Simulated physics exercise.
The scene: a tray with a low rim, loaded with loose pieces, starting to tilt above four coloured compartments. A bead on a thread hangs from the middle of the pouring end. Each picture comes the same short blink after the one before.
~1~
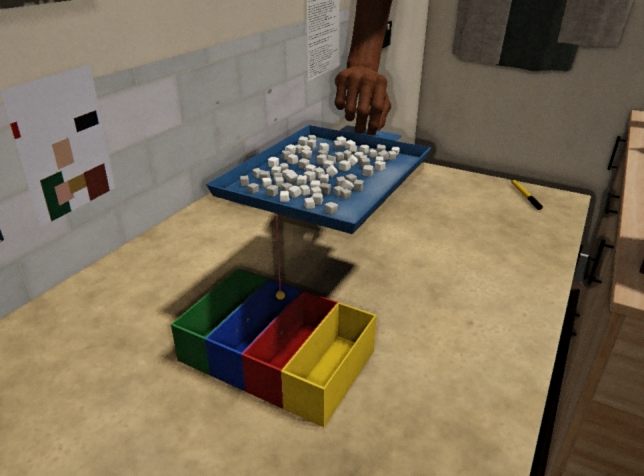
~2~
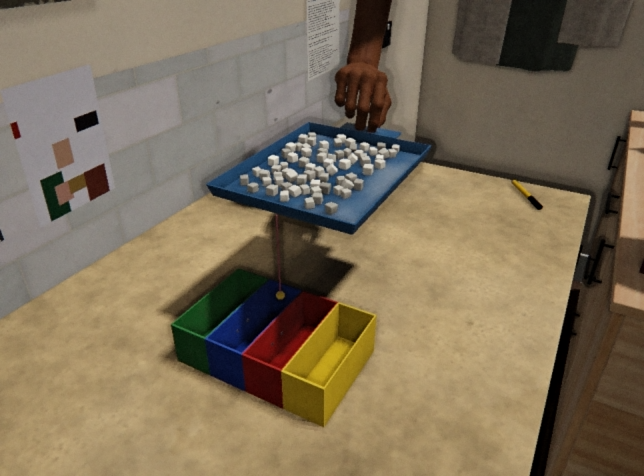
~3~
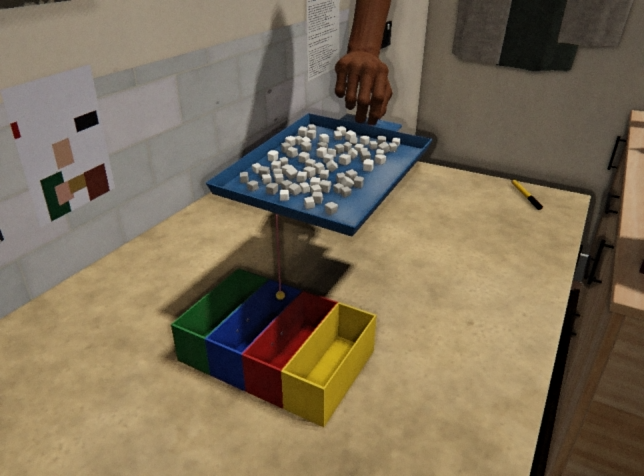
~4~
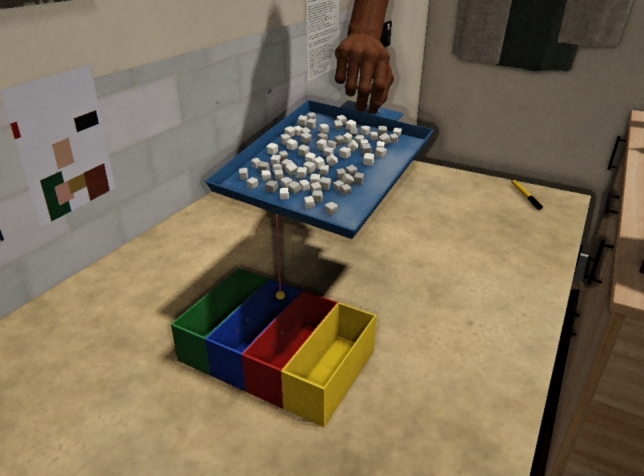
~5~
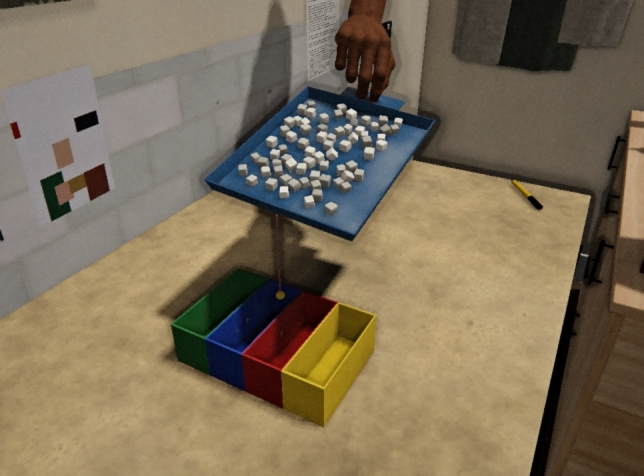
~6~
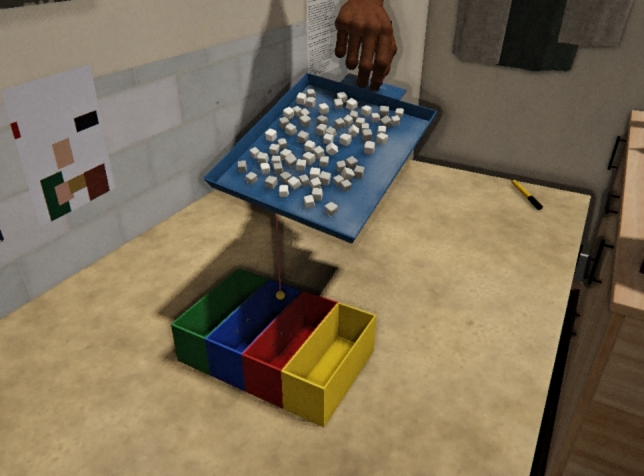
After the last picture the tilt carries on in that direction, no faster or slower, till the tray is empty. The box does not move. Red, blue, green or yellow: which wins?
It favours the yellow compartment.
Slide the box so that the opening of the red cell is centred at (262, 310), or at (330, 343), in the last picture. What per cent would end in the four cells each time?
First some 30, then 90 per cent.
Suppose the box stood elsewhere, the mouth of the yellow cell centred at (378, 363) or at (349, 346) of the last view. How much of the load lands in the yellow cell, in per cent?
About 20 and 40 per cent.
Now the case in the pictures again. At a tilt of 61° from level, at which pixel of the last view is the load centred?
At about (327, 201).
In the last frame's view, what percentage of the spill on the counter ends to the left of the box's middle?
Near 10 %.
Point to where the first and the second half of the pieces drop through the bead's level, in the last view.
The first part at (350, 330); the rest at (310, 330).
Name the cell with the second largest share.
The runner-up: That red cell.
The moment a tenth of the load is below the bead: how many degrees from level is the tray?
At some 75 degrees.
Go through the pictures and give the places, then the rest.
Corners of the pouring end at (212, 184) and (353, 221), level; middle of the load at (329, 166), sugar cubes; bead on its thread at (280, 295); green cell at (191, 346); blue cell at (226, 361); red cell at (263, 378); yellow cell at (303, 395), in the first picture.
Corners of the pouring end at (212, 183) and (353, 221), level; middle of the load at (329, 164), in the second picture.
Corners of the pouring end at (211, 182) and (353, 224), tipped barely, lowest at the right corner; middle of the load at (329, 159), in the third picture.
Corners of the pouring end at (211, 180) and (352, 227), tipped a little, lowest at the right corner; middle of the load at (329, 153), in the fourth picture.
Corners of the pouring end at (210, 178) and (352, 230), tipped a little, lowest at the right corner; middle of the load at (329, 146), in the fifth picture.
Corners of the pouring end at (209, 177) and (352, 234), tipped clearly, lowest at the right corner; middle of the load at (328, 140); green cell at (191, 346); blue cell at (226, 361); red cell at (263, 378); yellow cell at (303, 395), in the sixth picture.
Soon, tray tipped steeply; nearly all on the tray; a stray few falling or outside the box.
A while on, tray tipped right over; most on the tray; a small part in the yellow cell; a small part falling or outside the box.
Towards the end, tray tipped past a quarter turn; about half in the yellow cell; about a quarter in the red cell; a stray few in the blue cell; about a third falling or outside the box.
Finally, tray tipped past a quarter turn; about half in the yellow cell; about a quarter in the red cell; a stray few in the blue cell; none in the green cell; about a third outside the box.
